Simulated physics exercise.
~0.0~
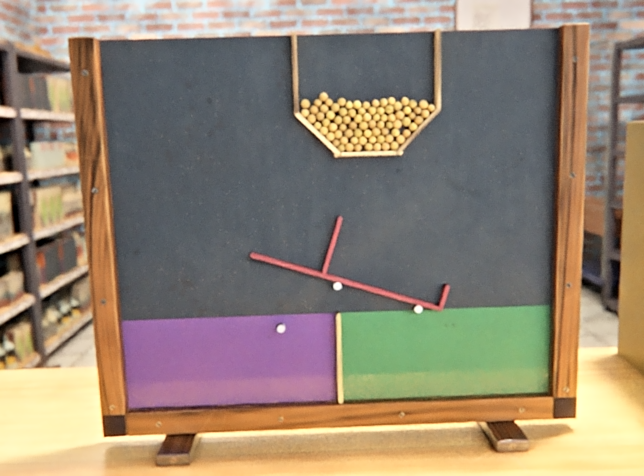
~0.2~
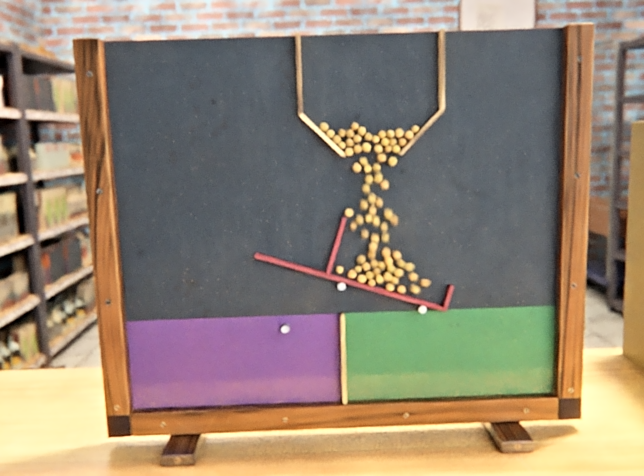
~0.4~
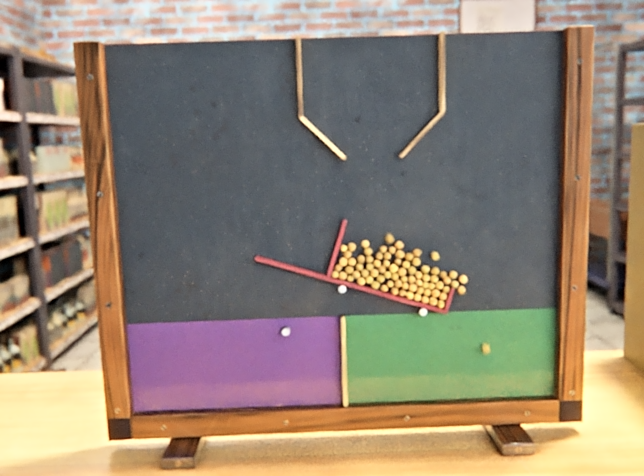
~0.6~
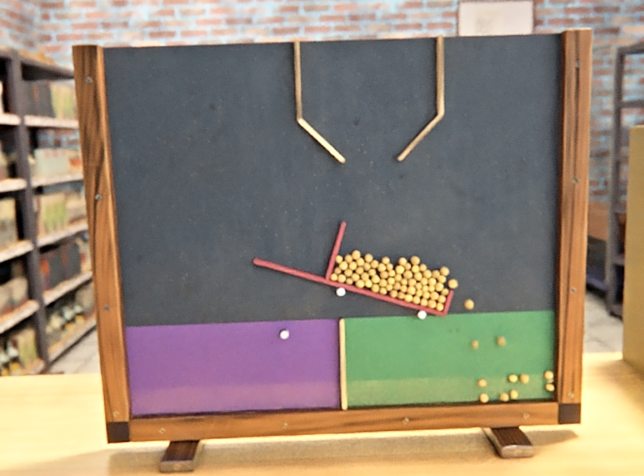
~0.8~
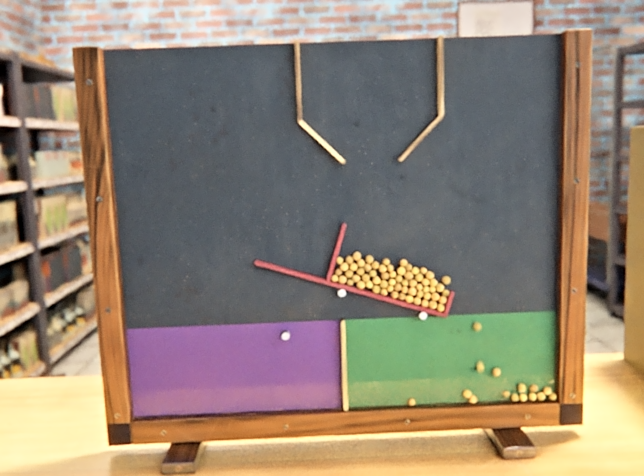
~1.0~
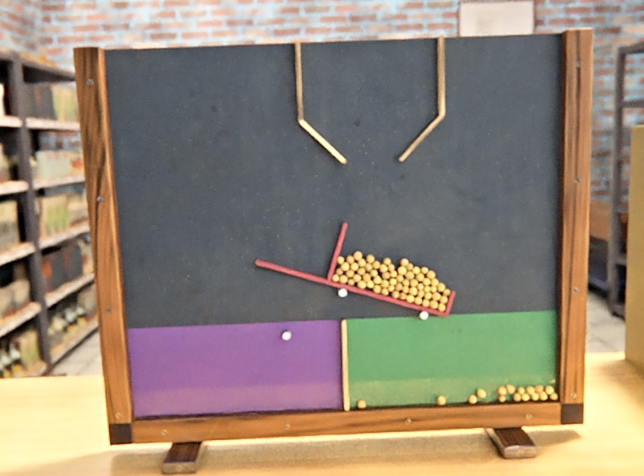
Small pale beads poured from the hopper onto the tilted red tray and piled up against its raised right end, a few spilling over and bouncing into the green bin, while most stayed heaped on the tray and the purple bin remained empty.
